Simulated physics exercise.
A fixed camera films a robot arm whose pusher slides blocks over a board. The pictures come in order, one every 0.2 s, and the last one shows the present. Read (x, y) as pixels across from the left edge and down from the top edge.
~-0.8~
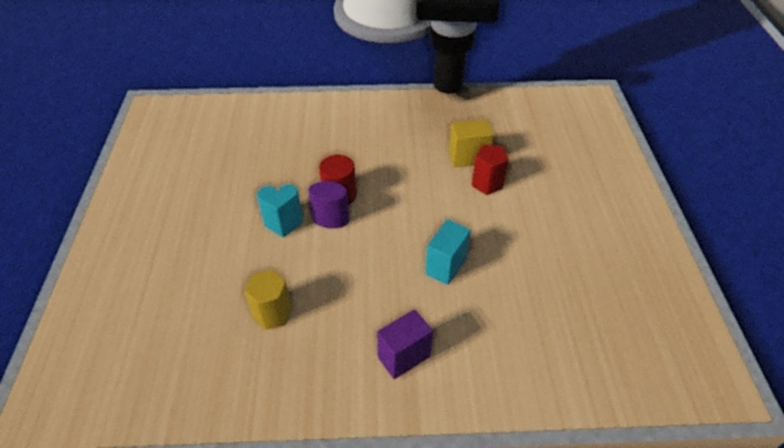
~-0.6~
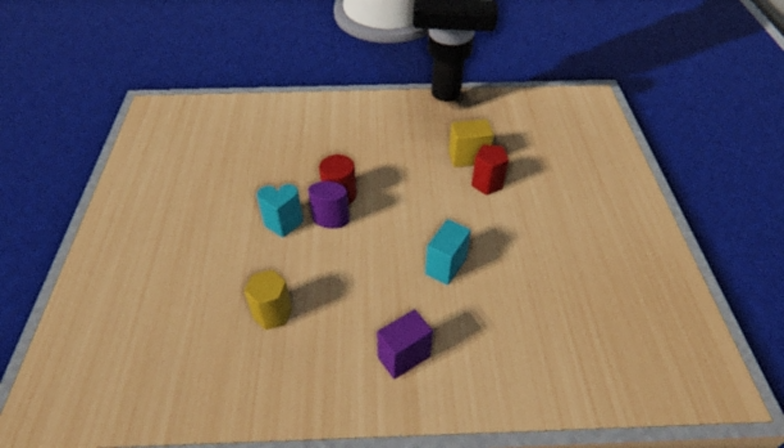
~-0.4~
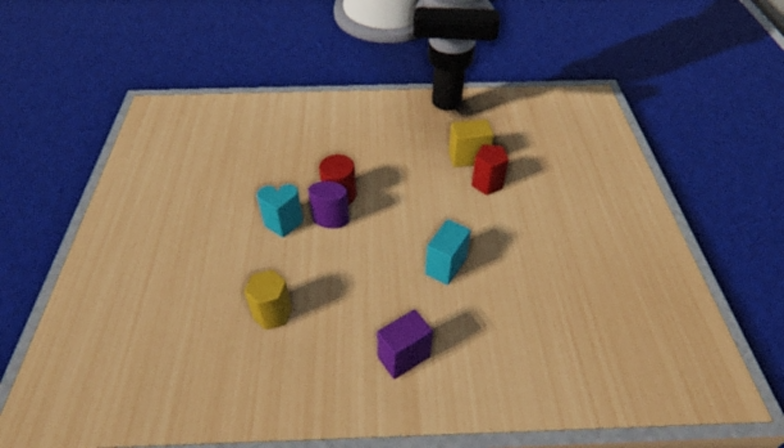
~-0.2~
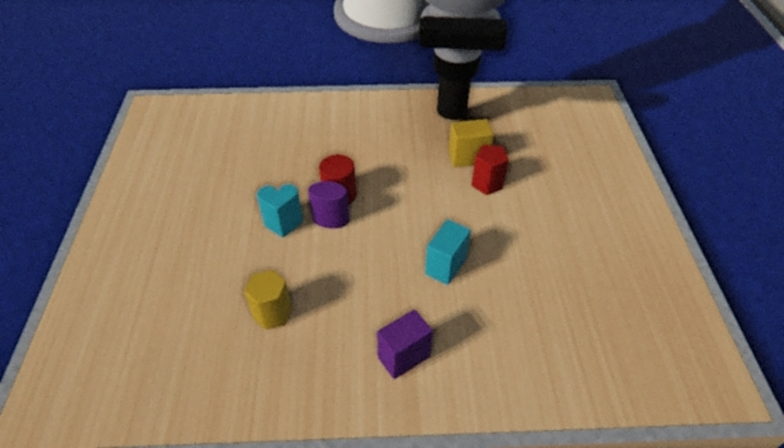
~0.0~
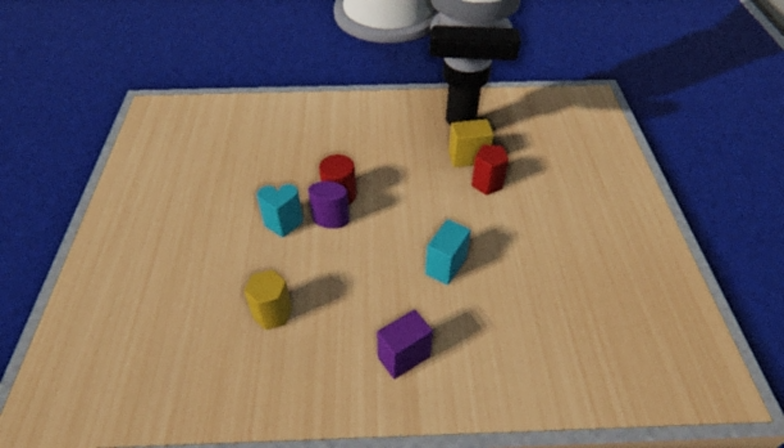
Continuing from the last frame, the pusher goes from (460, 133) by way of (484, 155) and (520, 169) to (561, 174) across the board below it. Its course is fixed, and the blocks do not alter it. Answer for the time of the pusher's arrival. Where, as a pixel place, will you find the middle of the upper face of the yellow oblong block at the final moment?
The middle of the upper face of the yellow oblong block will lie at about (487, 148) in the picture.
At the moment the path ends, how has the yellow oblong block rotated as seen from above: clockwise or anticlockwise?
Short answer: Clockwise.
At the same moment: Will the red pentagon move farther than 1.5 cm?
The answer is yes.
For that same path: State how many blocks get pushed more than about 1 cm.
I think two will be displaced.
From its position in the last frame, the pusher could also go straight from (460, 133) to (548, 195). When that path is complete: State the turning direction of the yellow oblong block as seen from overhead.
Short answer: Clockwise.
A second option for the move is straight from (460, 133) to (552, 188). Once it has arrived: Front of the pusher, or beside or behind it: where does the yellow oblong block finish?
Final position: To the side or behind.
The first path, step by step. One third of the way, pusher at (487, 141); yellow oblong block at (482, 144), turned 25° clockwise; red pentagon at (496, 165).
Two thirds of the way, pusher at (524, 156); yellow oblong block at (487, 148), turned 40° clockwise; red pentagon at (496, 172), turned 15° clockwise.
At the end, pusher at (565, 161); yellow oblong block at (487, 148), turned 40° clockwise; red pentagon at (496, 172), turned 15° clockwise.
